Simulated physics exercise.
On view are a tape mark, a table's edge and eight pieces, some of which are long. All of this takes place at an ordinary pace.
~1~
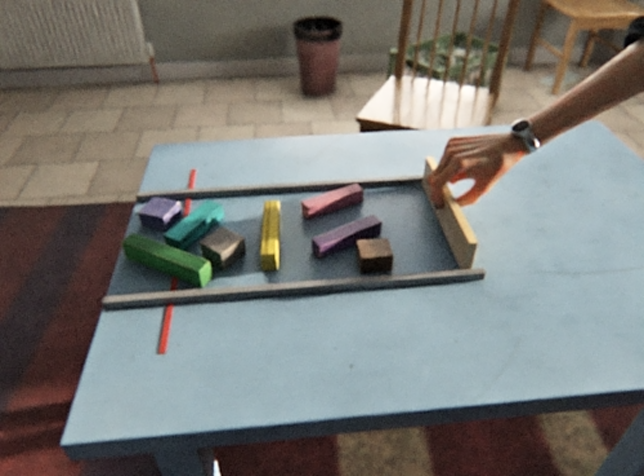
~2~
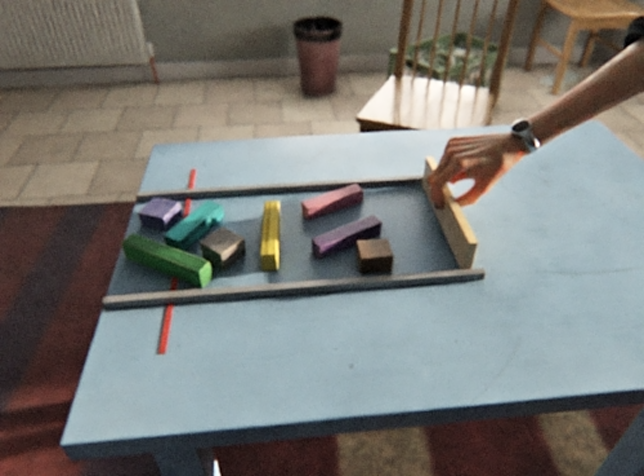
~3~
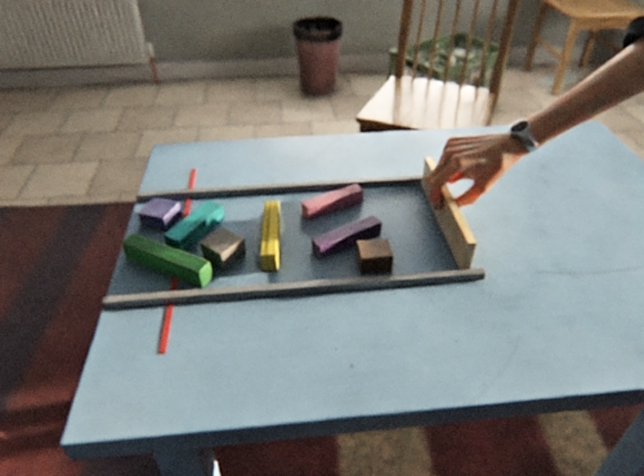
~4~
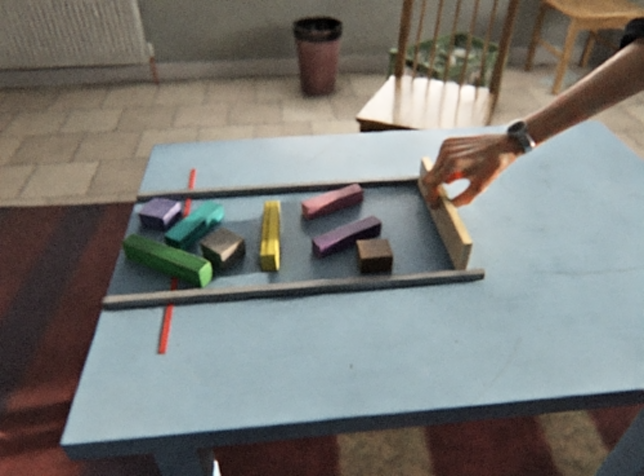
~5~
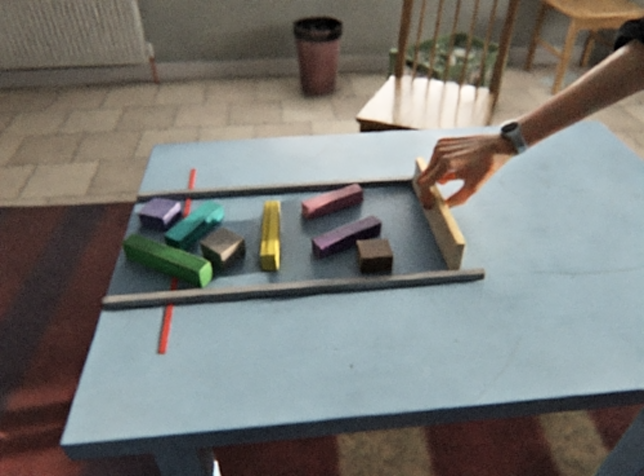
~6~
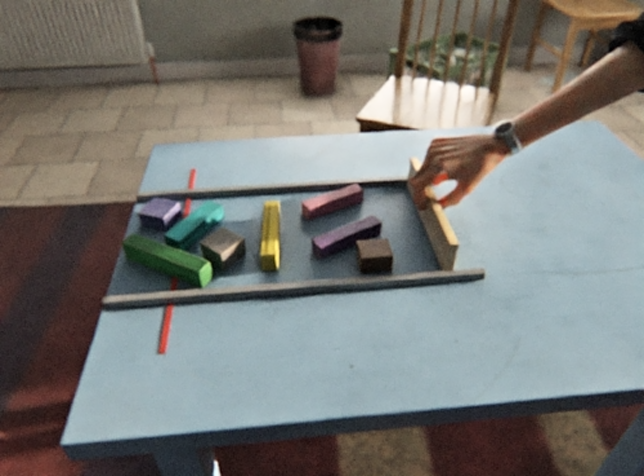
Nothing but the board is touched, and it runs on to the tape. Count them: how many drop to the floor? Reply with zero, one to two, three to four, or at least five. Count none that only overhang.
It comes to three to four.
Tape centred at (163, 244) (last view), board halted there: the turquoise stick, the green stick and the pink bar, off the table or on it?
The outcome is that the turquoise stick goes down, the green stick goes down and the pink bar does not come off.
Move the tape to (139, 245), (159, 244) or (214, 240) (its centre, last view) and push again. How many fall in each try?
Taken one after another, the numbers are 7, 5 and 0.
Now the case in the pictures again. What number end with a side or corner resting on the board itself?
It's touching 3 at the end.
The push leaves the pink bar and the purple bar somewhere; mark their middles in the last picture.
The one named first is at (168, 213), the next at (151, 250).
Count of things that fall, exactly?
Count = 3.
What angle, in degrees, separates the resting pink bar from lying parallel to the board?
It measures close to 20 degrees.
Soon after, none off yet; blue block at rest near (160, 214); green stick at rest near (167, 260); turquoise stick at rest near (195, 225).
At rest, the number that fall off is three or four; fallen, grey block, green stick and blue block.
